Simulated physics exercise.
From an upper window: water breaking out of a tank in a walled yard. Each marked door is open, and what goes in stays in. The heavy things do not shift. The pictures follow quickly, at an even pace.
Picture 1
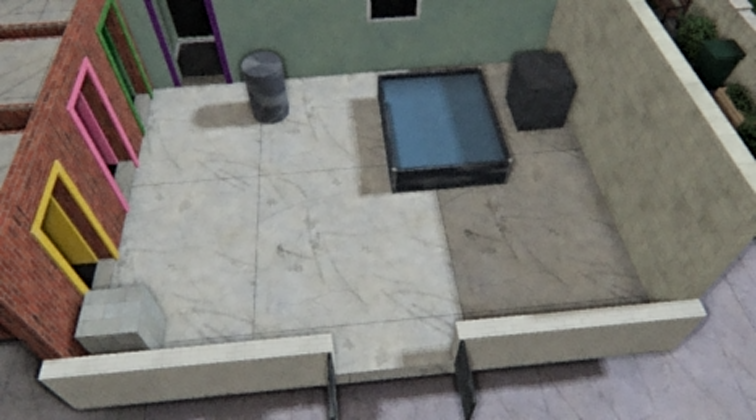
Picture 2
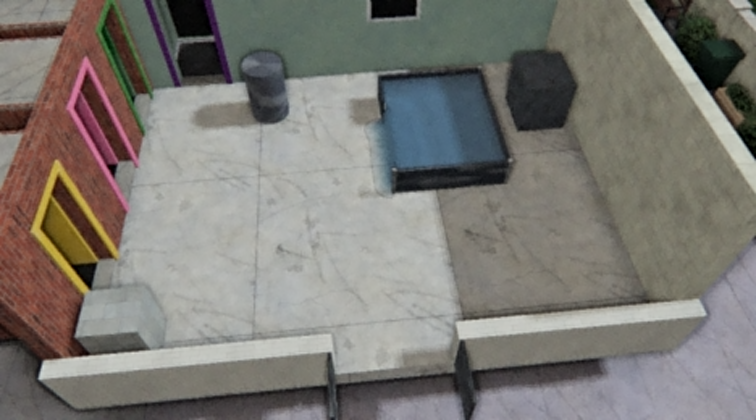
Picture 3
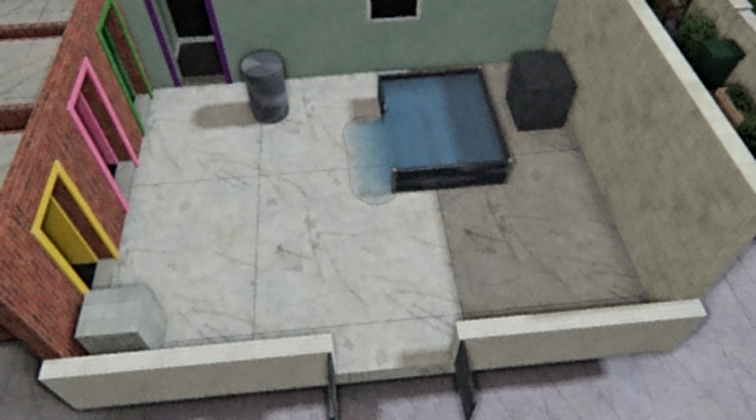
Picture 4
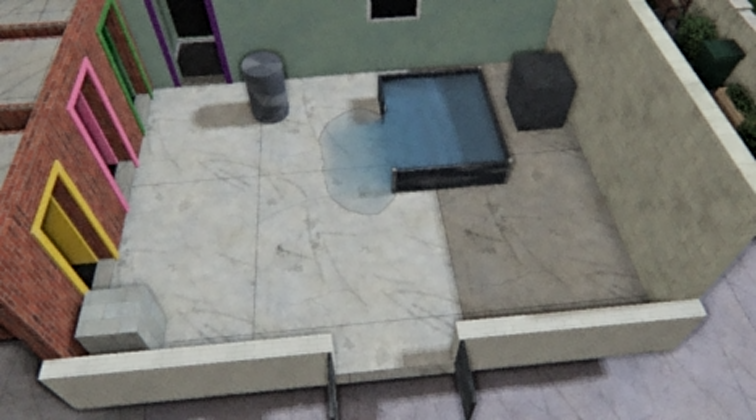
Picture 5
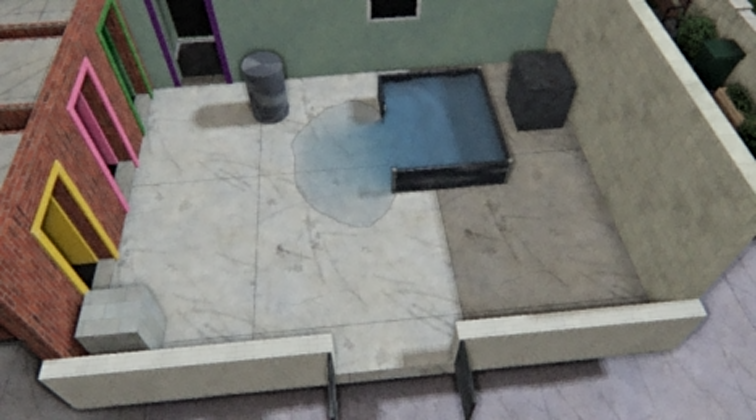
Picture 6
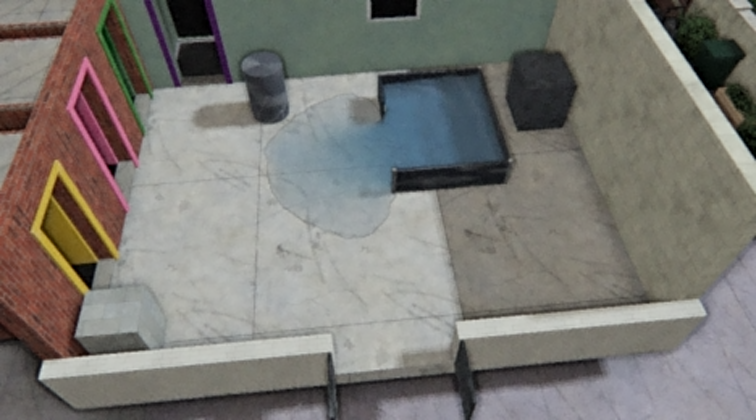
Water broke out through the left side of a dark, open tank in a walled yard and spread steadily leftward across the pale paving in a widening, rounded puddle, nearing the grey barrel.
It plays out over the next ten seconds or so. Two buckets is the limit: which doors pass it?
In the end: The purple door takes more than that; the pink door stays under that; the yellow door takes more than that; the green door stays under that.
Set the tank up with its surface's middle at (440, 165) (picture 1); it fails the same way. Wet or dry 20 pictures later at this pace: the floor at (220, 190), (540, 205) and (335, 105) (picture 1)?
In turn: Awash, free of water, no water.
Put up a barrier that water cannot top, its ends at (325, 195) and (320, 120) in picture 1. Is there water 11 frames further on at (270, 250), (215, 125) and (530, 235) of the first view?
One after the other: Flooded, dry, clear.
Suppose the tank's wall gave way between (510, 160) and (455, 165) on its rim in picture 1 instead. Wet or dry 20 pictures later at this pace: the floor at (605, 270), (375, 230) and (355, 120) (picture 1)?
In turn: Covered, free of water, dry.
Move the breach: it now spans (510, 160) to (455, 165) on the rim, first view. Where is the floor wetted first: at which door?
The yellow one.
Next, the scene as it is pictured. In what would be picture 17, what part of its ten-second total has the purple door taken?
Some 0 per cent.
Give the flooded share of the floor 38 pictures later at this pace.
Some 55 per cent.
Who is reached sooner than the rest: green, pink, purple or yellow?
That is the door marked pink.
A moment on, water covers 25 % of the floor; the purple door not reached, the pink door not reached, the yellow door not reached, the green door not reached.
Next, water covers 40 % of the floor; the purple door not reached, the pink door wet at the sill, nothing in, the yellow door not reached, the green door wet at the sill, nothing in.
Then, water covers 50 % of the floor; the purple door wet at the sill, nothing in, the pink door under two buckets in, the yellow door over two buckets in, the green door wet at the sill, nothing in.
Later, water covers 55 % of the floor; the purple door over two buckets in, the pink door under two buckets in, the yellow door over two buckets in, the green door wet at the sill, nothing in.
In the end, water covers 85 % of the floor; the purple door over two buckets in, the pink door under two buckets in, the yellow door far over two buckets in, the green door wet at the sill, nothing in.
